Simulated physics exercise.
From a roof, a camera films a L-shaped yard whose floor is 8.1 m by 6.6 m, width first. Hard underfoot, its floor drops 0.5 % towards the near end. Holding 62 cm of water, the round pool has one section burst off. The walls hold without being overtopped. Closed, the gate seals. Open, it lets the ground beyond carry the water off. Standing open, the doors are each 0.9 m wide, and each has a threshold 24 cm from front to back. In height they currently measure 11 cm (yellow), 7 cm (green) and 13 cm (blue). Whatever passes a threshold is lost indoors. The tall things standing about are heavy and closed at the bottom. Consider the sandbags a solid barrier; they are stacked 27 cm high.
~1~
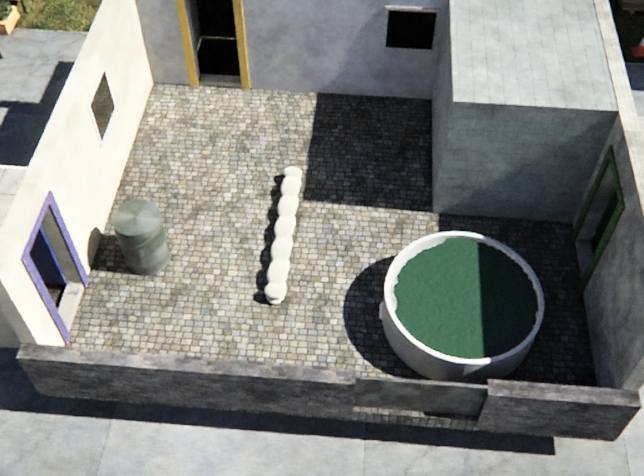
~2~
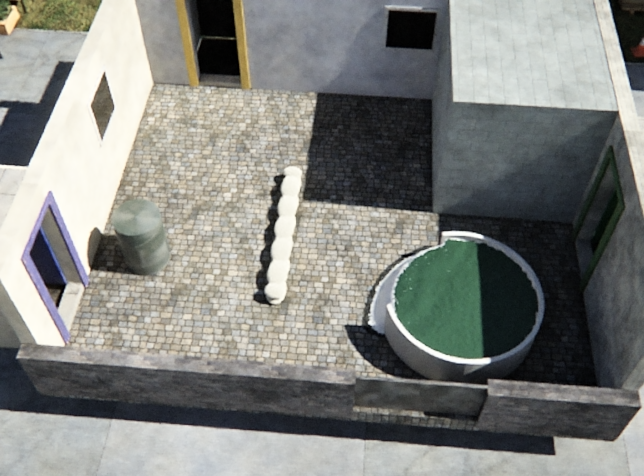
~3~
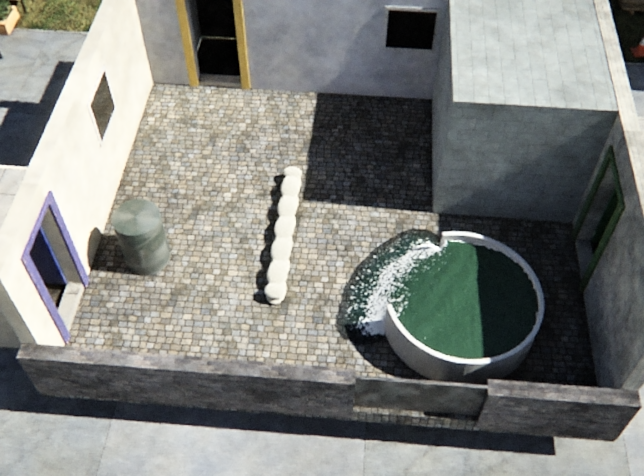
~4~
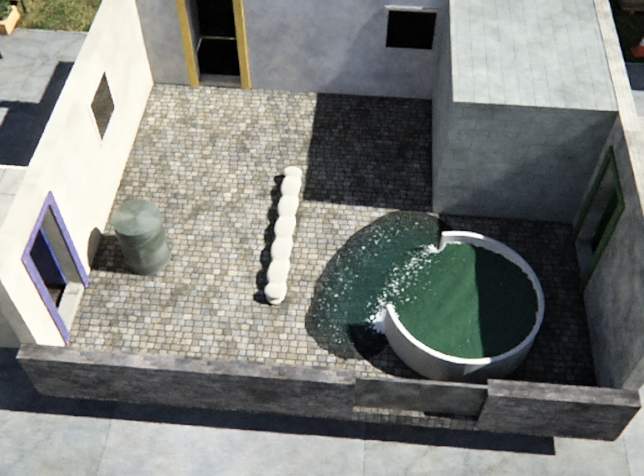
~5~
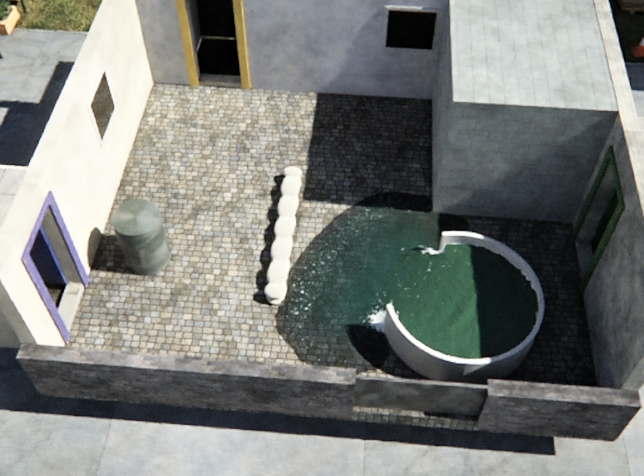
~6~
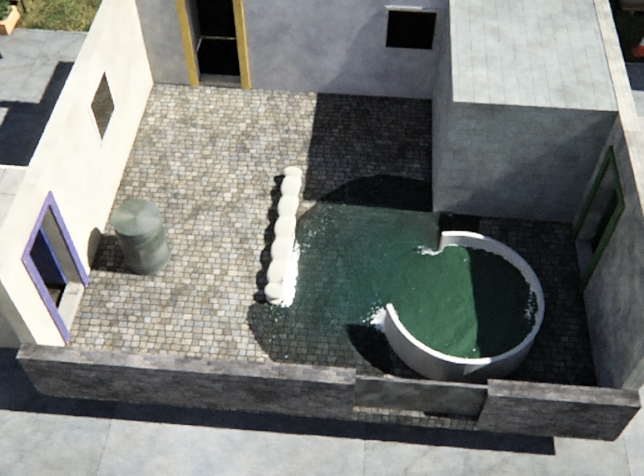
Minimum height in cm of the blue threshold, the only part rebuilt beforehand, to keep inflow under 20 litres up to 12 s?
8 cm.
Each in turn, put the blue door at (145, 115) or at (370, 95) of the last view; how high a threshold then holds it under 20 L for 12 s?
Roughly 9.0 cm, then roughly 19 cm.
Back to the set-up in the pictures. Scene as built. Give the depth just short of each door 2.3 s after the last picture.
Yellow 7, green 1, blue 6 cm.
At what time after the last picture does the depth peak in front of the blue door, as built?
Some 10.0 s, more or less.
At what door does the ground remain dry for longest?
The green door.
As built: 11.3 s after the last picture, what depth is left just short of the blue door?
Roughly 12.0 cm deep.
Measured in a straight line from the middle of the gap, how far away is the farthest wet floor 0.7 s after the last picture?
Near 4.0 metres, give or take.
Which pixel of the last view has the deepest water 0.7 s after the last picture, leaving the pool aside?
Near (300, 254).
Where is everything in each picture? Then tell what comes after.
The first frame shows still water, 62 cm deep, in the round pool at (463, 296); the blue door at (59, 275) is dry.
In the second frame, water pours out at (398, 277) and has run 0.3 m, to a hidden place; about 7 cm deep outside, 62 cm at the back.
In the third frame, the gap is at (397, 279), the front 0.7 m out at (341, 325); the back of the round pool holds 62 cm.
In the fourth frame, the gap is at (397, 280), the front 1.2 m out at (313, 329); the back of the round pool holds 62 cm.
In the fifth frame, the gap is at (397, 280), the front 1.6 m out at (283, 324); the back of the round pool holds 61 cm.
In the sixth frame, the gap is at (397, 280), the front 2.1 m out at (352, 185); the back of the round pool holds 56 cm; the blue door at (59, 275), 5.2 m from the gap, is still 2.8 m from the nearest water.
Then, 0.7 s after the last picture water covers 35 % of the floor, deepest (36 cm) near (300, 254); it has not reached the blue door.
Then, 2.3 s after the last picture water covers 45 % of the floor, deepest (26 cm) near (347, 104); 6 cm at the blue door, 0 litres in over its 13 cm threshold.
Then, 11.3 s after the last picture water covers 95 % of the floor, deepest (14 cm) near (127, 378); 12 cm at the blue door, 0 litres in over its 13 cm threshold.
At the blue door as built, the water peaked near 12 cm, 10.1 s after the last picture.
With a threshold of 6.5 cm, 41 litres would have come in within the 12 s; with 10 cm, 5 litres. So under 20 litres takes about 8 cm.
